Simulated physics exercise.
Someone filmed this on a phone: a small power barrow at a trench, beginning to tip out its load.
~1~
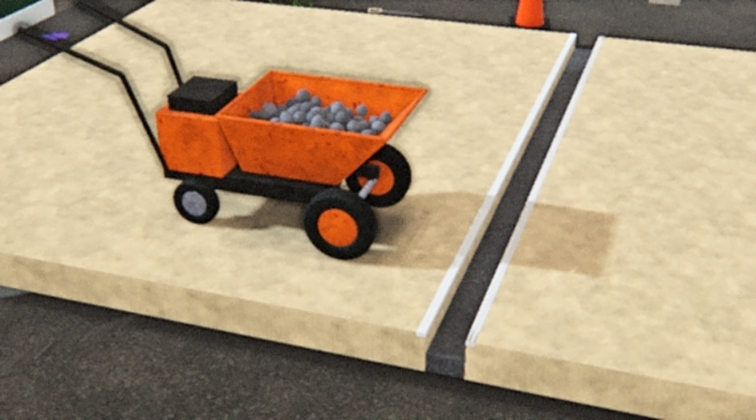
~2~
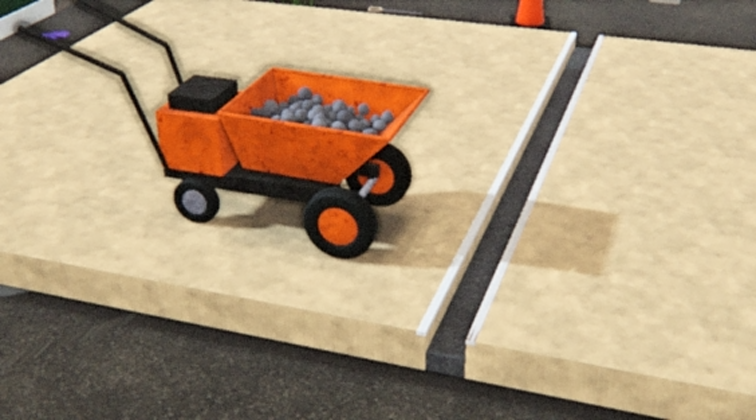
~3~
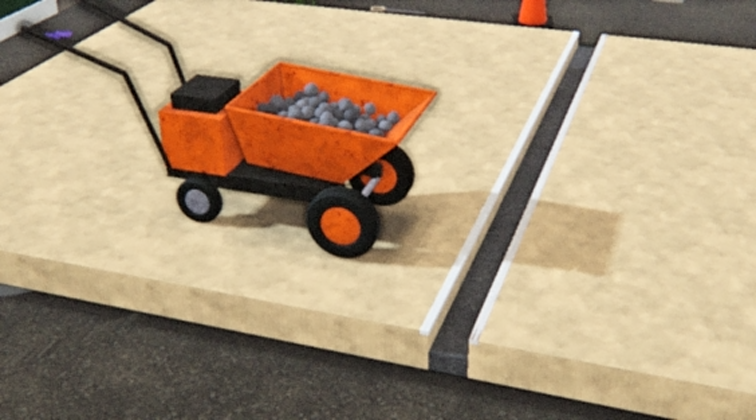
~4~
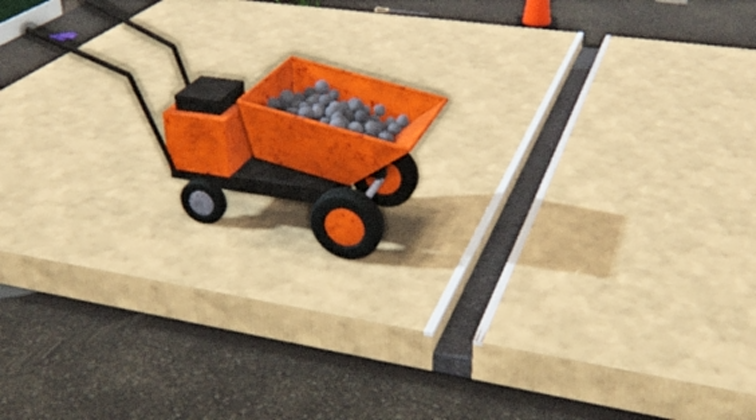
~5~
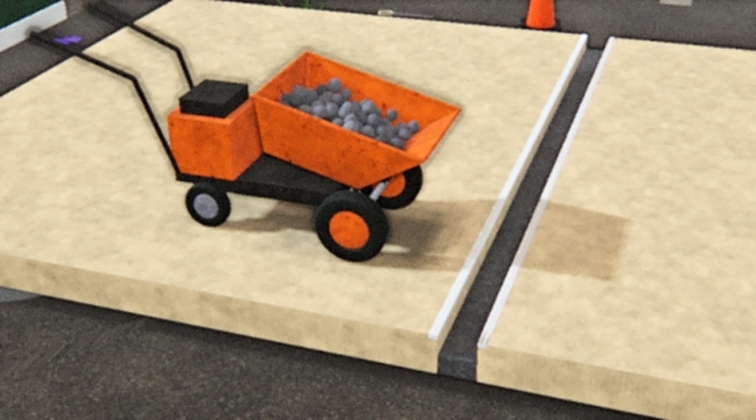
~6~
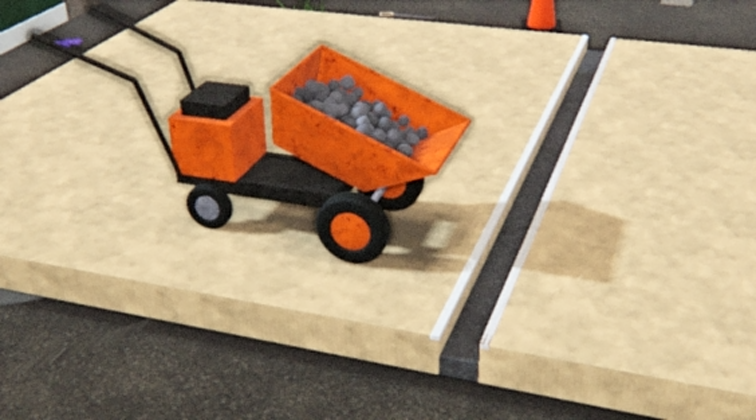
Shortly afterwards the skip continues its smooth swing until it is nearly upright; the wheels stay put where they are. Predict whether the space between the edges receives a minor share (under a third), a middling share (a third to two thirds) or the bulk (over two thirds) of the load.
It receives a middling share.
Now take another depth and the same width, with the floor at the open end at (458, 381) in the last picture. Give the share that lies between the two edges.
I'd guess about 60 %.
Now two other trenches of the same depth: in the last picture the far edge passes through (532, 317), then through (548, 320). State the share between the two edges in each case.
Result, try 1: 80 in a hundred; try 2: 80 in a hundred.
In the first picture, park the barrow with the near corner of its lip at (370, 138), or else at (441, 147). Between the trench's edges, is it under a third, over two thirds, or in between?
First spot: One to two thirds; second spot: Under a third.
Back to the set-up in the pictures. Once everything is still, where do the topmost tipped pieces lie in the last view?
The peak rests near (506, 239).
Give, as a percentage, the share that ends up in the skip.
Close to 35 in a hundred.
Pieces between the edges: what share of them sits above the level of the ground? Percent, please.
30 per cent, near enough.
Just after the last frame, skip tipped steeply; every one in the skip.
A moment on, skip tipped right over; roughly two thirds in the skip; roughly a third in or heaped over the trench; just a few beyond it.
Further on, skip tipped right over; roughly a third in the skip; just a few short of the trench; roughly half in or heaped over the trench; roughly a quarter beyond it.
When it is over, skip tipped right over; roughly a third in the skip; just a few short of the trench; roughly half in or heaped over the trench; roughly a quarter beyond it.
